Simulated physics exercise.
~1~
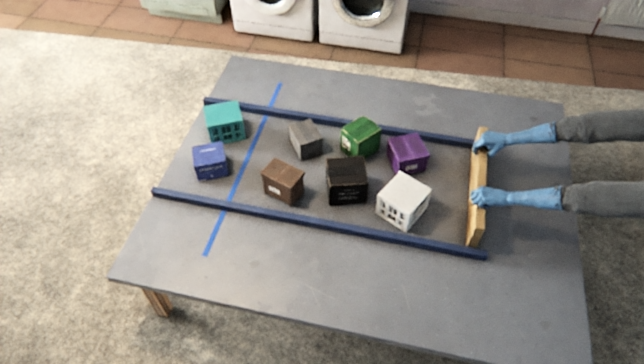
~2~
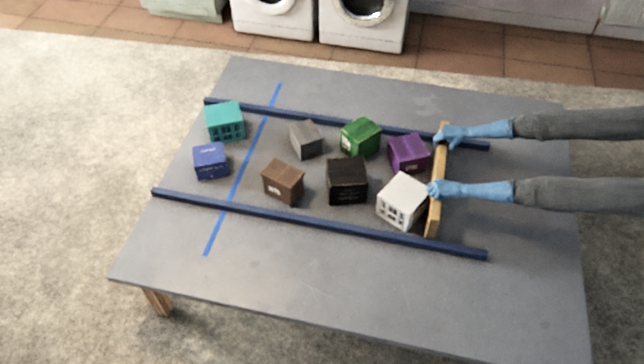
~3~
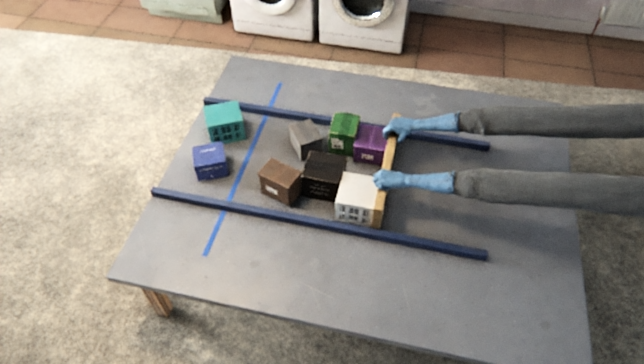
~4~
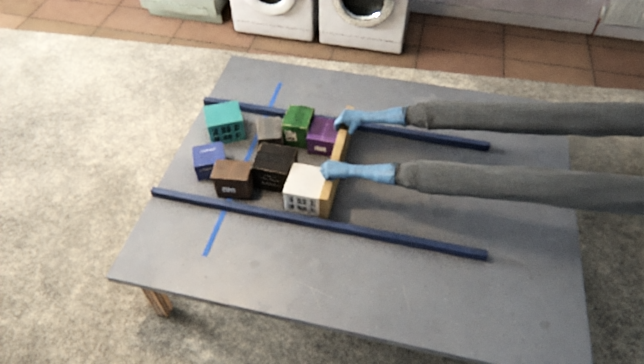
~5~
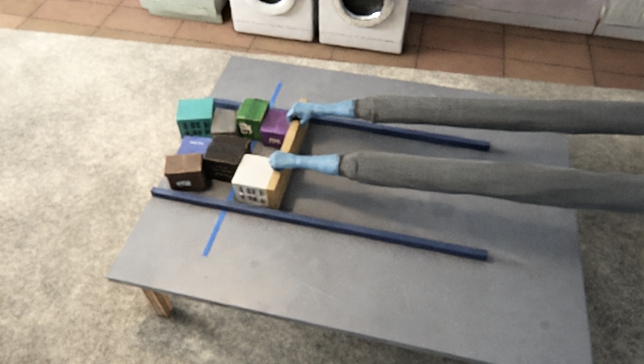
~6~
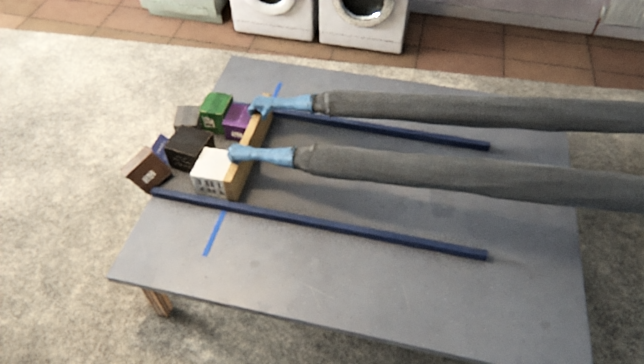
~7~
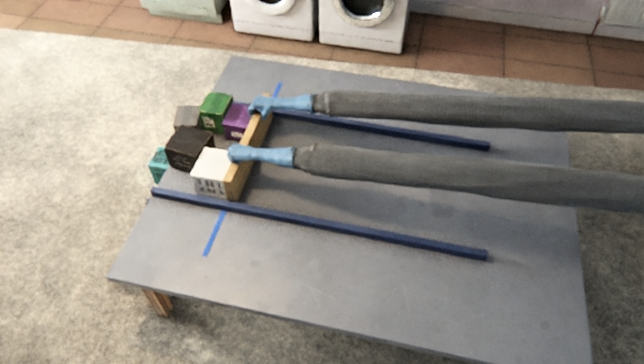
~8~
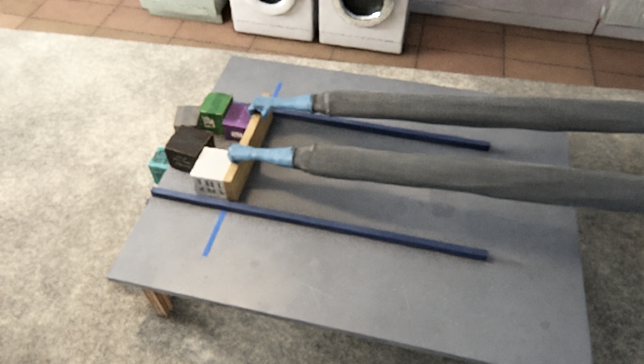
Two blue-gloved hands slid a wooden plank left across a gray table, bunching small colored boxes together and pushing the brown, blue and turquoise ones over the far left edge, then stopped at the blue tape with the others still on top.
